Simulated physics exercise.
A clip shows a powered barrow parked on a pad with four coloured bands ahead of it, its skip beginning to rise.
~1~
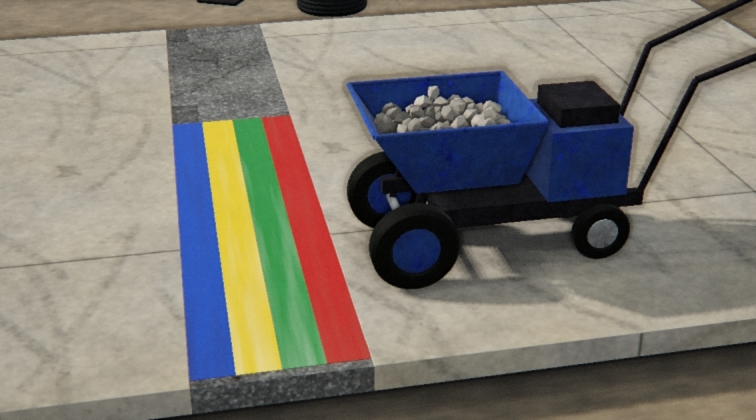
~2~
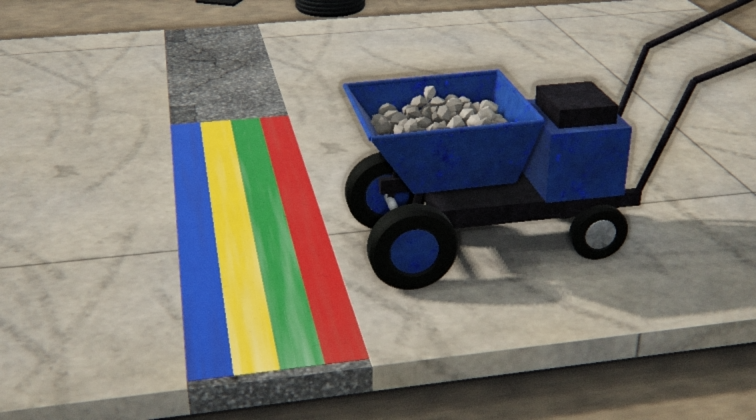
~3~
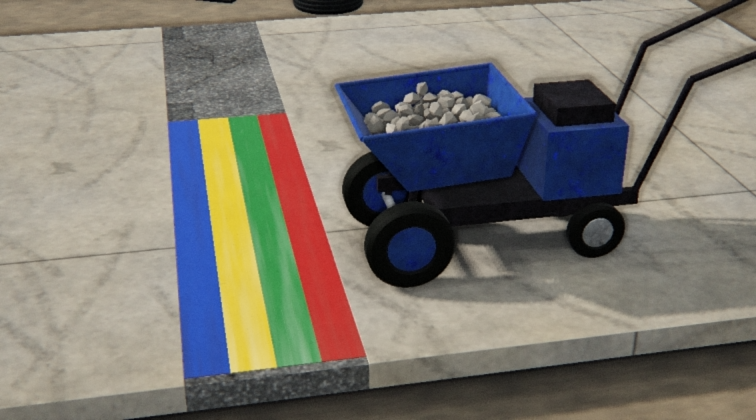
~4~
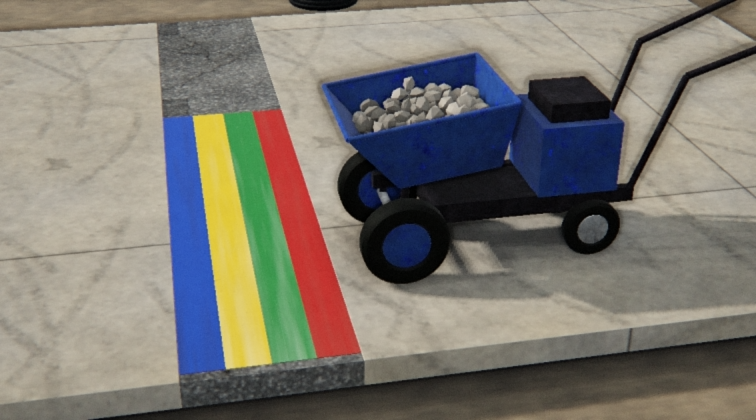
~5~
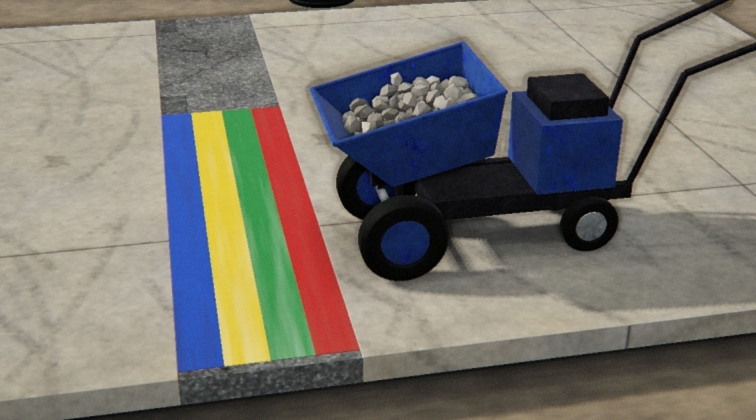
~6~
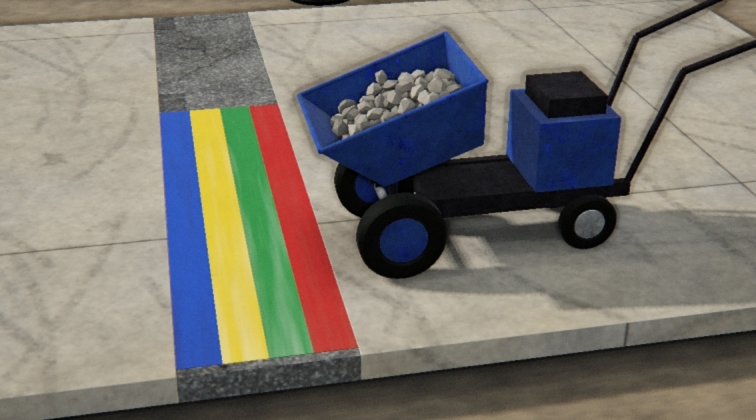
On a paved slab beside blue, yellow, green and red stripes, a blue powered barrow gradually tilting its stone-filled skip leftward.
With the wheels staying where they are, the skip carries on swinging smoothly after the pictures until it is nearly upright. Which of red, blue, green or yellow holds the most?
Yellow.
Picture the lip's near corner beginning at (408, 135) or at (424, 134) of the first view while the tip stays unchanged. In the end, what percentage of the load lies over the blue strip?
First spot: 10 %, second spot: 10 %.
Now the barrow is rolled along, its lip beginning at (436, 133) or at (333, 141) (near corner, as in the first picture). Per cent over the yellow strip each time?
About 10 per cent, then about 10 per cent.
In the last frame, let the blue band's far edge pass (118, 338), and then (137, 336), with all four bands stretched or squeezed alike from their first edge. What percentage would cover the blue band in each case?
About 10 % and 20 %.
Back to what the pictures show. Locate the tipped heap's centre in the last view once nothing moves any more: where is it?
Near (225, 256), more or less.
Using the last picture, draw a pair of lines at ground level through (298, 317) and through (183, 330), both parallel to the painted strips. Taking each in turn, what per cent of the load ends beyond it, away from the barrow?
About 70 and 10 %.
Just after the last frame, skip tipped steeply; every one in the skip.
A moment on, skip tipped right over; the larger part in the skip; just a few over the green strip; about a tenth over the yellow strip; just a few over the blue strip.
Further on, skip tipped right over; roughly a third in the skip; about a tenth over the green strip; roughly a quarter over the yellow strip; roughly a quarter over the blue strip; about a tenth off the paint.
When it is over, skip tipped right over; roughly a quarter in the skip; not one over the red strip; about a tenth over the green strip; roughly a third over the yellow strip; roughly a quarter over the blue strip; about a tenth off the paint.
